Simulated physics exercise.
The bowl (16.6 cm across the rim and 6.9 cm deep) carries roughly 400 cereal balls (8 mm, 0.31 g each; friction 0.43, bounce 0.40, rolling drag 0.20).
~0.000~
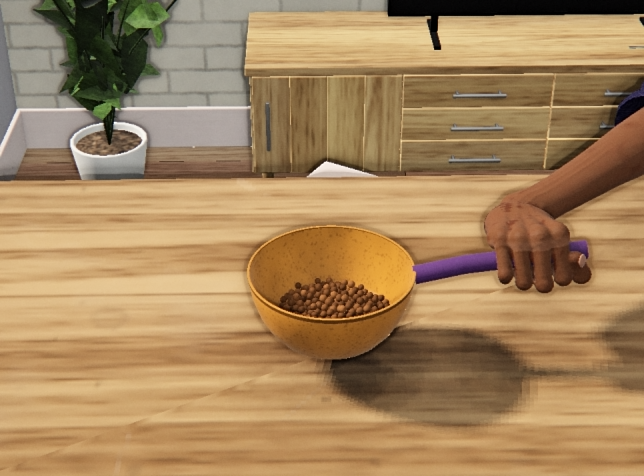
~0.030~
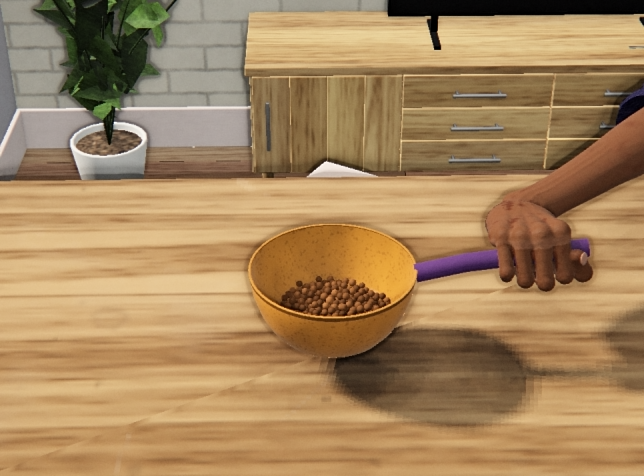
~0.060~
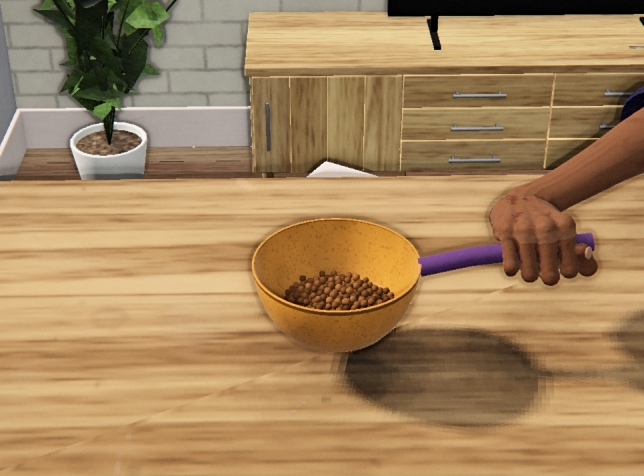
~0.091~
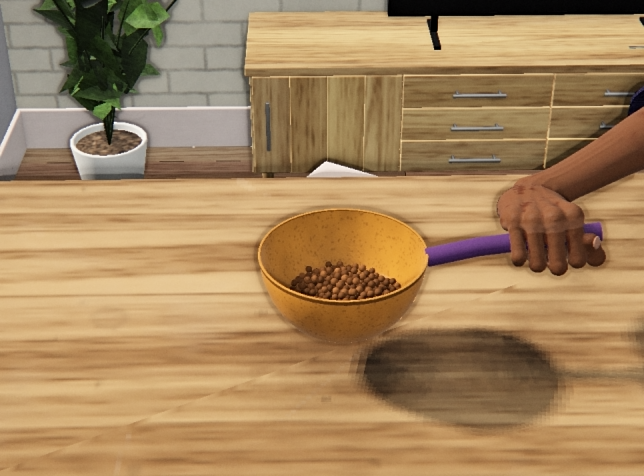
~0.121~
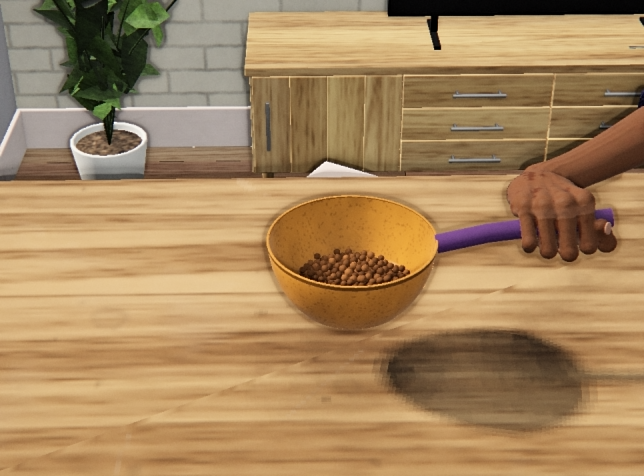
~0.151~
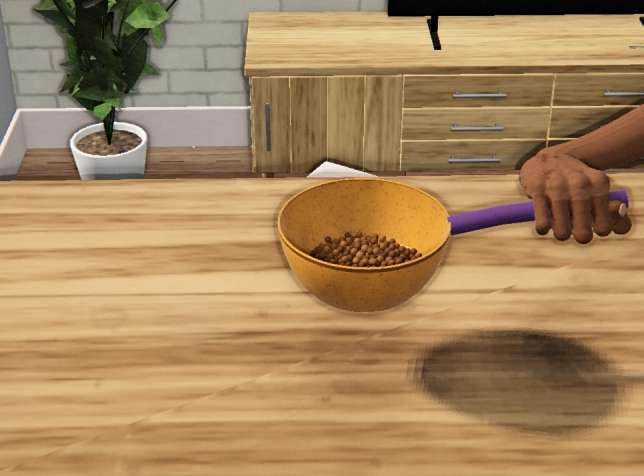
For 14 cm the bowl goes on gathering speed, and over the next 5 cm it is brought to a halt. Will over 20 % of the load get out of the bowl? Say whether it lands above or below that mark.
The share lands below the mark.
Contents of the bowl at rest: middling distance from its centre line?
It is around 4.5 cm.
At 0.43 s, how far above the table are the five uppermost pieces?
About 28 cm.
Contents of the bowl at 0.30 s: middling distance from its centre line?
About 4.0 cm.
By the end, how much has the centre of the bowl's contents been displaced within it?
Some 3.0 cm.
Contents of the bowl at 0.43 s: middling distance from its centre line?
5.5 cm or so.
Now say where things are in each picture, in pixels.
Bowl at (331, 328); tilt 0 degrees; moved 0.0 cm; top of the load at (338, 285), in the first frame.
Bowl at (332, 326); tilt 0 degrees; moved 0.3 cm; top of the load at (339, 283), in the second frame.
Bowl at (336, 320); tilt 0 degrees; moved 1.0 cm; top of the load at (343, 278), in the third frame.
Bowl at (343, 310); tilt 0 degrees; moved 2.4 cm; top of the load at (349, 268), in the fourth frame.
Bowl at (351, 296); tilt 0 degrees; moved 4.2 cm; top of the load at (357, 256), in the fifth frame.
Bowl at (363, 277); tilt 0 degrees; moved 6.5 cm; top of the load at (368, 239). Its speed is now 0.87 m/s, in the sixth frame.
After 0.30 s, bowl 100 %; middle of the pieces not yet landed near (453, 157).
Then, at 0.43 s, bowl 100 %; middle of the pieces not yet landed near (475, 159).
After 0.54 s, bowl 100 %; middle of the pieces not yet landed near (462, 167).
After 0.65 s, bowl 100 %; middle of the pieces not yet landed near (459, 168).
By 0.9 s all is still; bowl 100 %.
